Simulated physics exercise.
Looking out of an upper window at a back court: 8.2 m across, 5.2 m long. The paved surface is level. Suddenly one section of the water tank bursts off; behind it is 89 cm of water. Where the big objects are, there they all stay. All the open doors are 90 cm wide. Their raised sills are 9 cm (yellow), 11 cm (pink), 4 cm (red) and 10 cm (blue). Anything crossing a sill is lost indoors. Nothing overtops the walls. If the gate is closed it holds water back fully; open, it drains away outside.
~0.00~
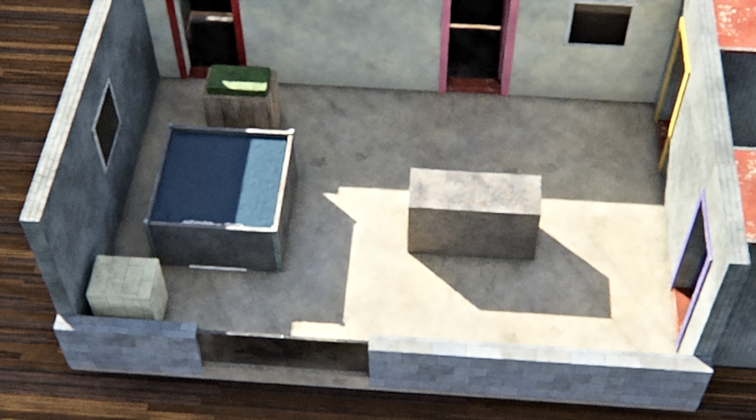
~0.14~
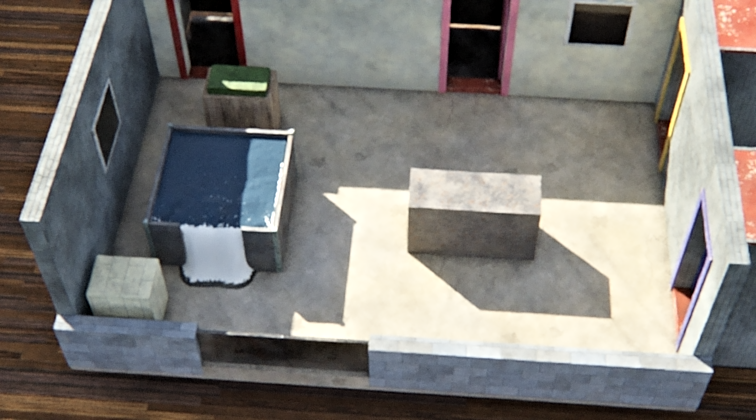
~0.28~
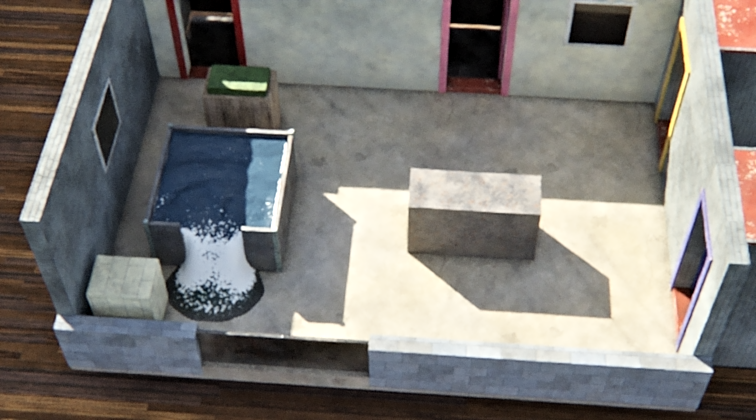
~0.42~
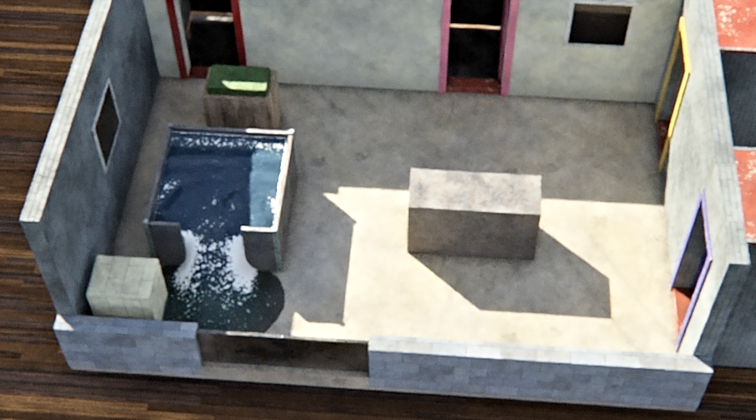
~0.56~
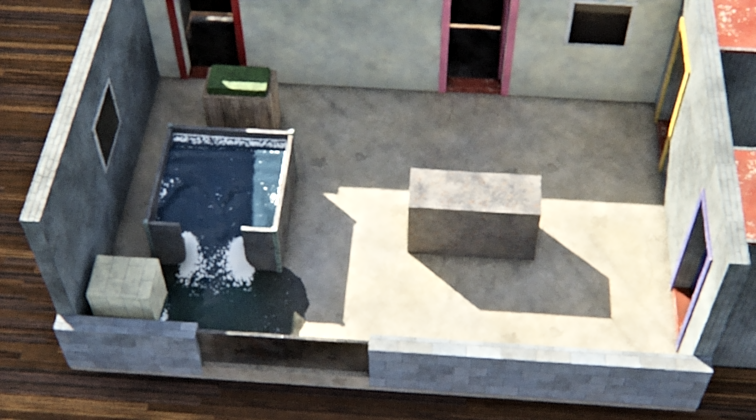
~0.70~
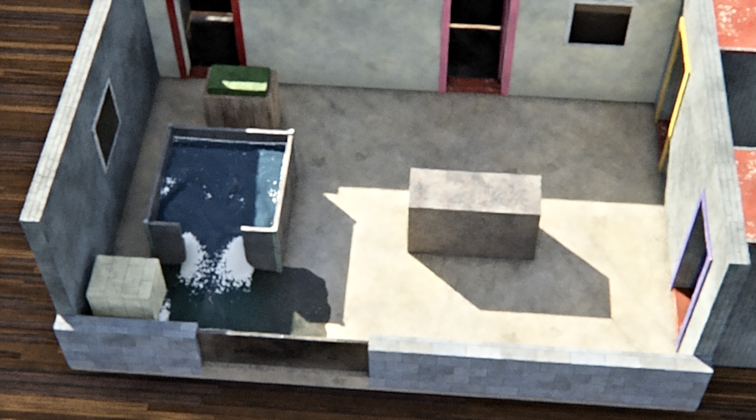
The video shows a walled court with a square water tank at left, its water still at first; then water bursts through the tank's front side, foams onto the paving and spreads in a dark pool beside a pale block.
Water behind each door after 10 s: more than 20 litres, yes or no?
Yellow door: No; pink door: No; red door: Yes; blue door: Yes.
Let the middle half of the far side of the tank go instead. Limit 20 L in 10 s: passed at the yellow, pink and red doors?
Then yellow exceeds it, pink does not exceed it, red exceeds it.
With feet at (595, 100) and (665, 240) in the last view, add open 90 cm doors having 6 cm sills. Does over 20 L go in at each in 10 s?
Door 1: Limit broken; door 2: Limit broken.
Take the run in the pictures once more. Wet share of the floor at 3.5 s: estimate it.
I'd say around 55 %.
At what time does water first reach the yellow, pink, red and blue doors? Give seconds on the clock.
Doors: Yellow 4.0 s / pink 5.5 s / red 3.0 s / blue 2.6 s.
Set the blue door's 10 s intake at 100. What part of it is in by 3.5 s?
Estimate: Around 10 per cent.
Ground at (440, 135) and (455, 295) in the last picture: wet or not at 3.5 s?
Untouched, soaked.
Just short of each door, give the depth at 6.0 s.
Depths: Yellow door 5 cm, pink door 2 cm, red door 8 cm, blue door 18 cm.
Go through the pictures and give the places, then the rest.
Still water, 89 cm deep, in the water tank at (221, 180), in the first frame.
The front is at (247, 278), 0.5 m from the gap at (216, 253); 0.2 m2 of floor is under water; 89 cm left at the back of the water tank, in the second frame.
Water pours out at (216, 253) and has run 0.9 m, to (224, 315); typically 13 cm deep outside, 89 cm at the water tank's back, in the third frame.
The front is at a hidden place, 1.5 m from the gap at (216, 253); 2.0 m2 of floor is under water; 81 cm left at the back of the water tank, in the fourth frame.
Water pours out at (216, 253) and has run 1.8 m, to a hidden place; typically 11 cm deep outside, 74 cm at the water tank's back, in the fifth frame.
The front is at a hidden place, 2.1 m from the gap at (216, 253); 3.4 m2 of floor is under water; 76 cm left at the back of the water tank, in the sixth frame.
After 1.4 s water covers 15 % of the floor and is deepest (66 cm) near (101, 344); yellow door not reached, pink door not reached, red door not reached, blue door not reached.
After 2.2 s water covers 35 % of the floor and is deepest (51 cm) near (101, 344); yellow door not reached, pink door not reached, red door not reached, blue door not reached.
After 3.5 s water covers 55 % of the floor and is deepest (33 cm) near (180, 338); yellow door not reached, pink door not reached, red door 10 cm at the sill, 6 L in, blue door 21 cm at the sill, 19 L in.
After 6.0 s water covers 75 % of the floor and is deepest (21 cm) near (670, 294); yellow door 5 cm at the sill, 0 L in, pink door 2 cm at the sill, 0 L in, red door 8 cm at the sill, 44 L in, blue door 18 cm at the sill, 147 L in.
After 10.0 s water covers 95 % of the floor and is deepest (14 cm) near (654, 117); yellow door 8 cm at the sill, 3 L in, pink door 7 cm at the sill, 0 L in, red door 7 cm at the sill, 78 L in, blue door 8 cm at the sill, 180 L in.
